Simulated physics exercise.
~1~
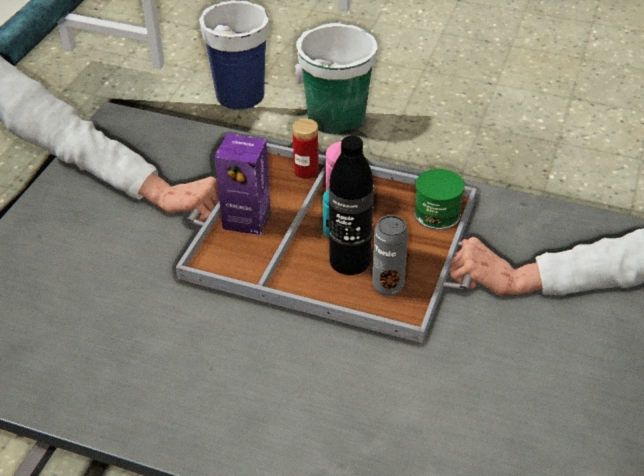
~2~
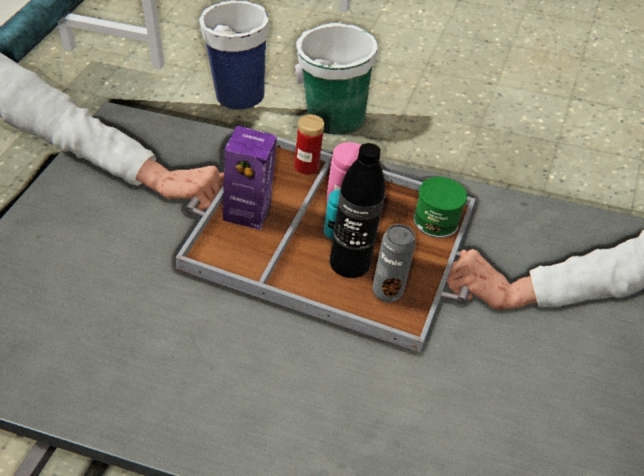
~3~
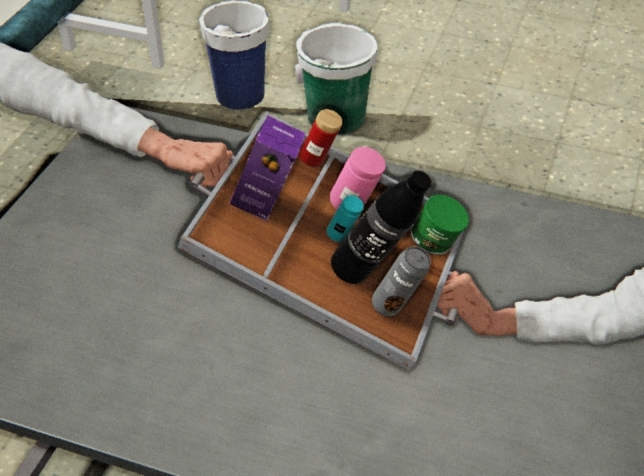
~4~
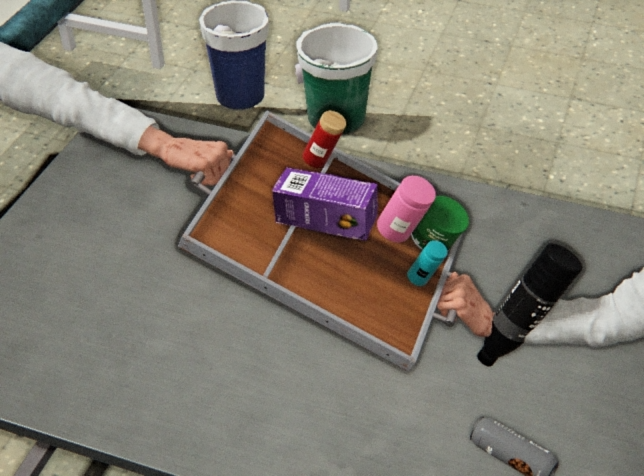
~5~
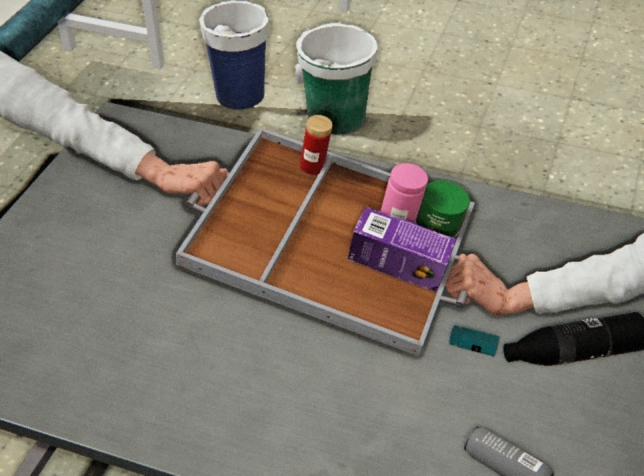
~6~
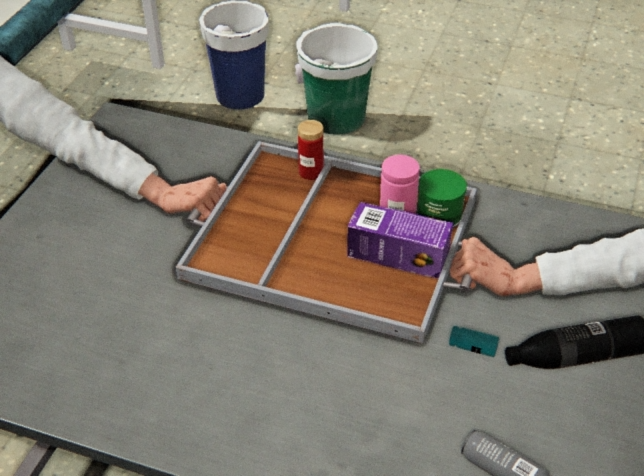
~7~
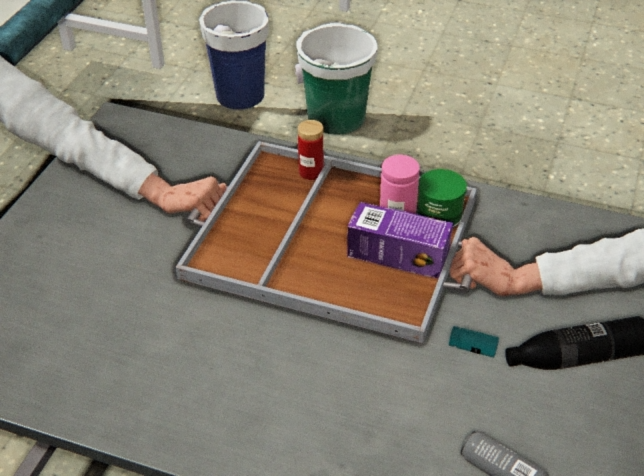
Tray of groceries tilting right in two hands, spilling bottle, can and turquoise shaker onto the table, then levelling with carton toppled.
